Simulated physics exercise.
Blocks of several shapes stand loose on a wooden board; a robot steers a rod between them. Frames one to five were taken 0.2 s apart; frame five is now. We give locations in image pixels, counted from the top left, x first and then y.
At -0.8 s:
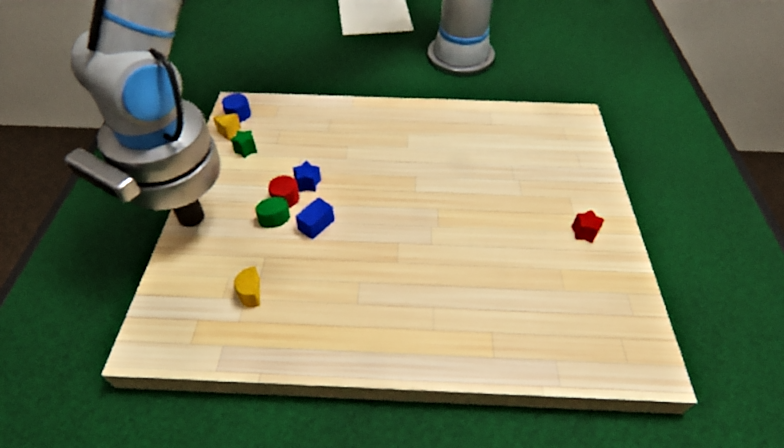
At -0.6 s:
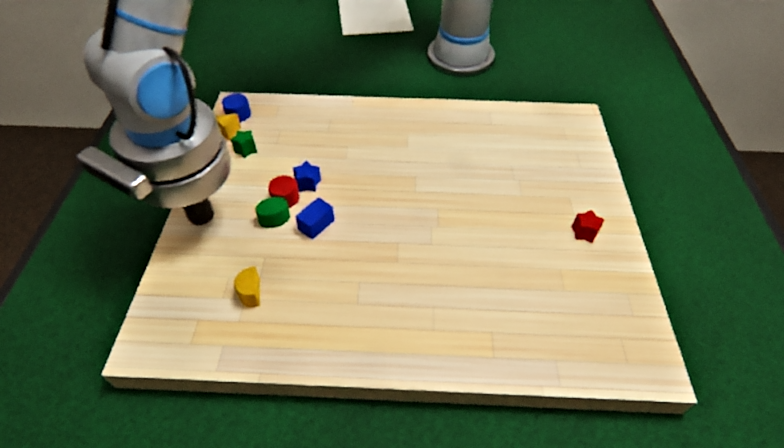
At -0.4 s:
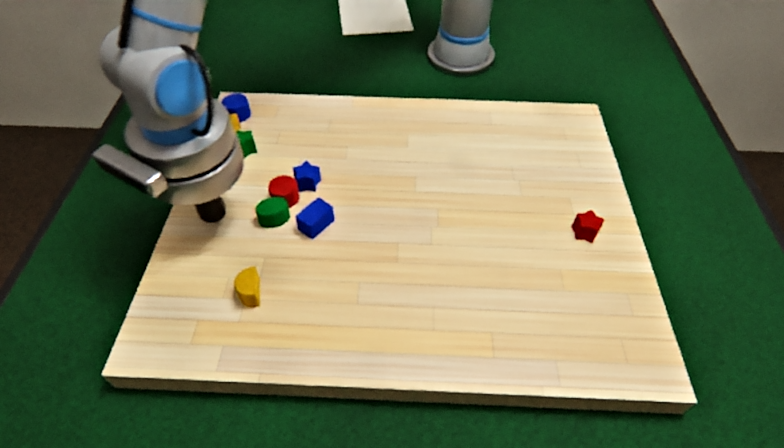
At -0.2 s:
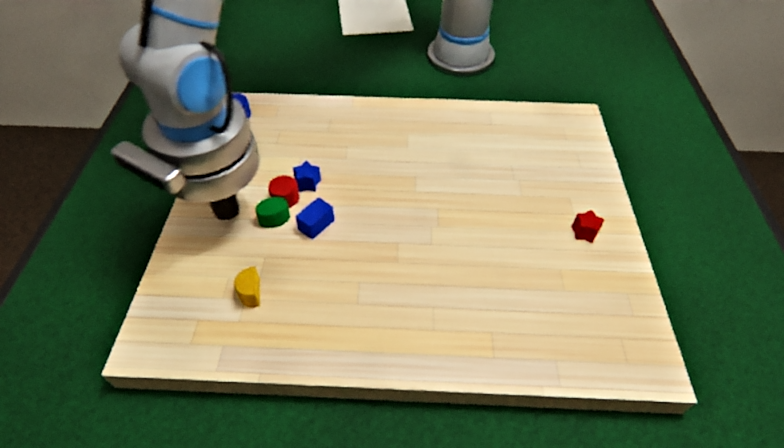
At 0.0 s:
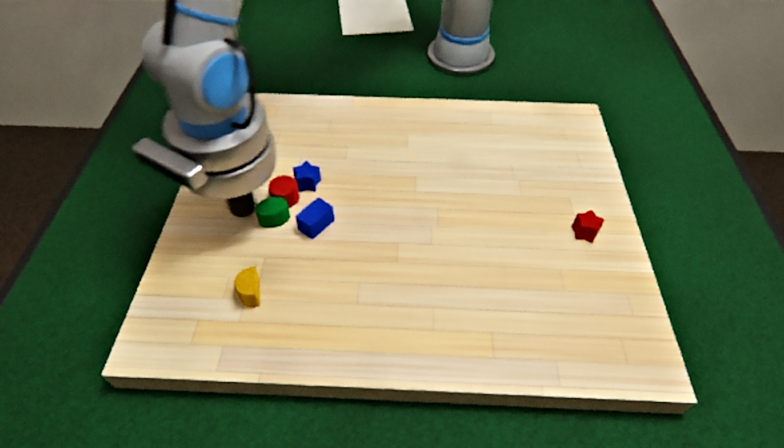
A robot arm moves its dark rod rightward over a wooden board toward still, colorful blocks.
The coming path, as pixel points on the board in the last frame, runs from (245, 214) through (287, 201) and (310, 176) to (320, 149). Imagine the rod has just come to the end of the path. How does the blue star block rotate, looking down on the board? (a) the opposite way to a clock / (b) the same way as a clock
Correct choice: A.
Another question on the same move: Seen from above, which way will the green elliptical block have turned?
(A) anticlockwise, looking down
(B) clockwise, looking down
B (clockwise, looking down)
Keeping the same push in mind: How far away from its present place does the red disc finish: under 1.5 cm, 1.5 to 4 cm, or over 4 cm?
It's set to move over 4 cm.
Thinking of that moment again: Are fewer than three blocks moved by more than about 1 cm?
I'd say no.
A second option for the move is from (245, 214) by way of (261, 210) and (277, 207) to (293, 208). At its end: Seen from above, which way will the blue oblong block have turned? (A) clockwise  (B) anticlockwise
Letter B.
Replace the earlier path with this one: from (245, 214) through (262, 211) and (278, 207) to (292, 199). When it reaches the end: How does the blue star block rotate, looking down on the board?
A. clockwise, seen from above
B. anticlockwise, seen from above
My pick is B.
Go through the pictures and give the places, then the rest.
Rod's lower end (192, 218); green elliptical block (271, 205); red disc (282, 185); blue star block (306, 170); blue oblong block (314, 211), in the first picture.
Rod (202, 217); blocks still, in the second picture.
Rod (213, 214); blocks still, in the third picture.
Rod (228, 212); blocks still, in the fourth picture.
Rod (244, 209); green elliptical block (271, 205); red disc (282, 185); blue star block (306, 170); blue oblong block (314, 211), in the fifth picture.
What follows on the original path. One third of the way, rod (286, 196); green elliptical block (284, 207), turned 25° clockwise; red disc (309, 178); blue star block (320, 162), turned 50° anticlockwise.
Two thirds of the way, rod (310, 171); green elliptical block (284, 207), turned 25° clockwise; red disc (333, 166); blue star block (334, 150), turned 70° anticlockwise.
At the end, rod (319, 144); green elliptical block (284, 207), turned 25° clockwise; red disc (333, 166); blue star block (336, 147), turned 35° anticlockwise; blue oblong block still.
